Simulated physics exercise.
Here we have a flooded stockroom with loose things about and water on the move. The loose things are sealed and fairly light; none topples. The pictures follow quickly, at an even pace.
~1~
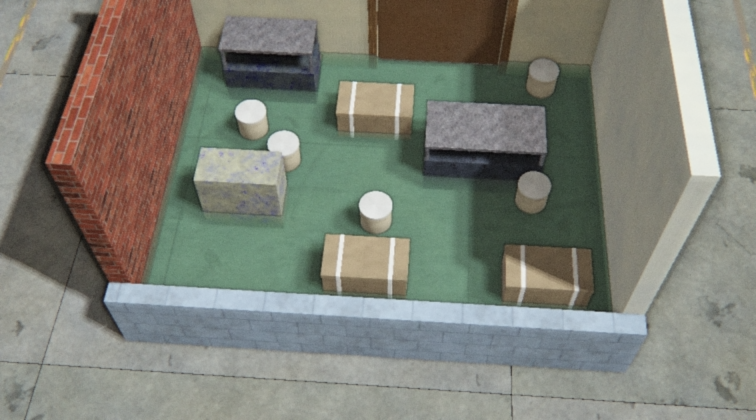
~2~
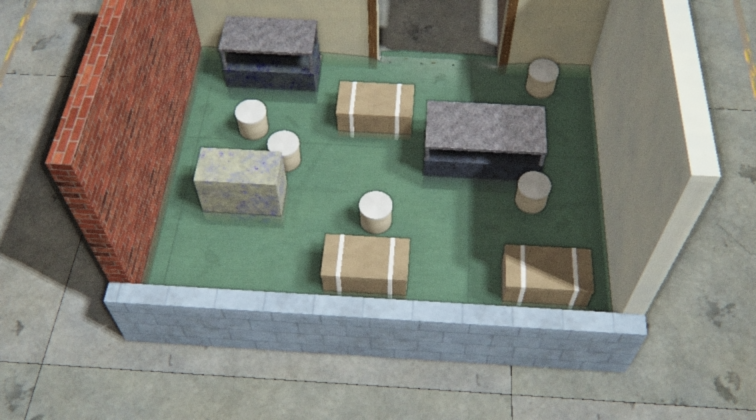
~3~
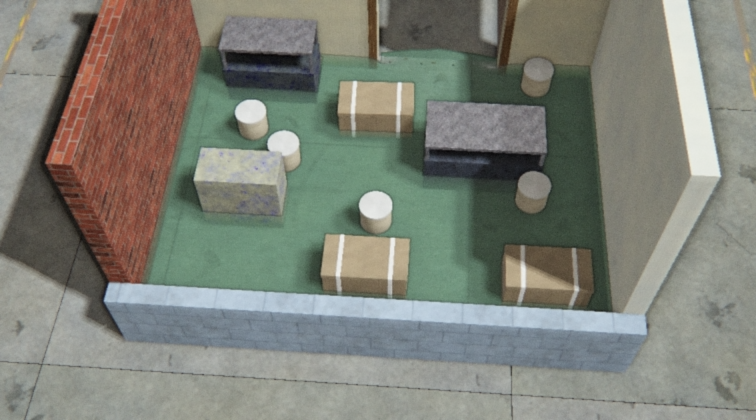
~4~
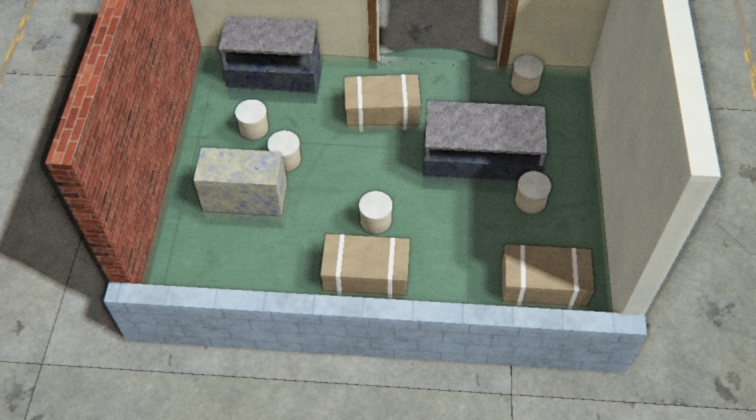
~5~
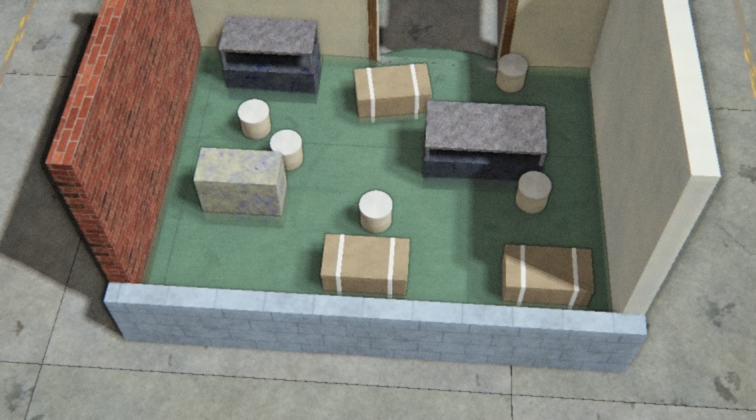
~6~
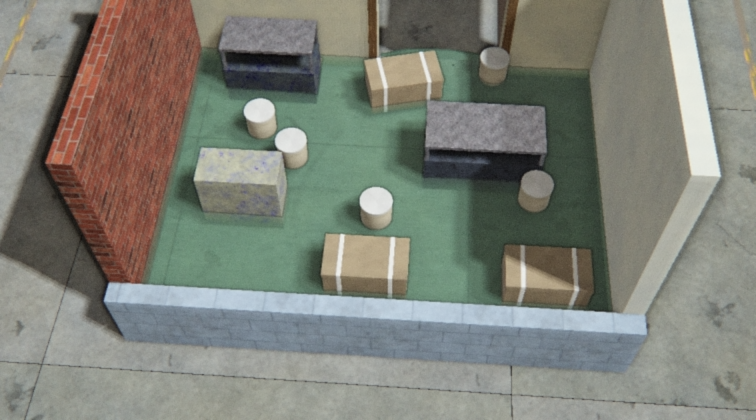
A stockroom with a wet green floor, brick wall at left and pale wall at right, is seen from above by a still camera. Tan boxes with white straps, pale round pails, two dark grey benches and a mottled block stand about. The brown door at the back opens, then the rear box drifts toward the doorway, turning slightly, the far-right pail slides left, and other pails shift slightly.
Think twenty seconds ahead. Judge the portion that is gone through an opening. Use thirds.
It is two thirds or above.
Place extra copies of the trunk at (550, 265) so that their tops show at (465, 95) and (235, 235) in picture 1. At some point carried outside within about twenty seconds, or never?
As listed: Carried outside, inside.
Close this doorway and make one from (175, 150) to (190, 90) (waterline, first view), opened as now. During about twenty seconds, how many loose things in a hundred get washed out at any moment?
About 50 per cent.
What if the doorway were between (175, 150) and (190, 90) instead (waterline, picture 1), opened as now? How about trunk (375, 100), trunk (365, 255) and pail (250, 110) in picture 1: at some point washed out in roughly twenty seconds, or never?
In turn: Gone, still in, carried outside.
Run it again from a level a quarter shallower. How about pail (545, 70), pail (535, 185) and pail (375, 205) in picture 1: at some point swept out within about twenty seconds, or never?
As listed: Carried outside, gone, yes.
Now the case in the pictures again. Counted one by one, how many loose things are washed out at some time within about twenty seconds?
6 of them.
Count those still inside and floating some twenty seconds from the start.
The number is 0.
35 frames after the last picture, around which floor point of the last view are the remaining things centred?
Near (471, 200).
A moment on, 2 of 8 are out; 6 afloat.
Next, 4 of 8 are out; 4 afloat.
Later, 6 of 8 are out; 0 afloat.
In the end, 6 of 8 are out; 0 afloat.
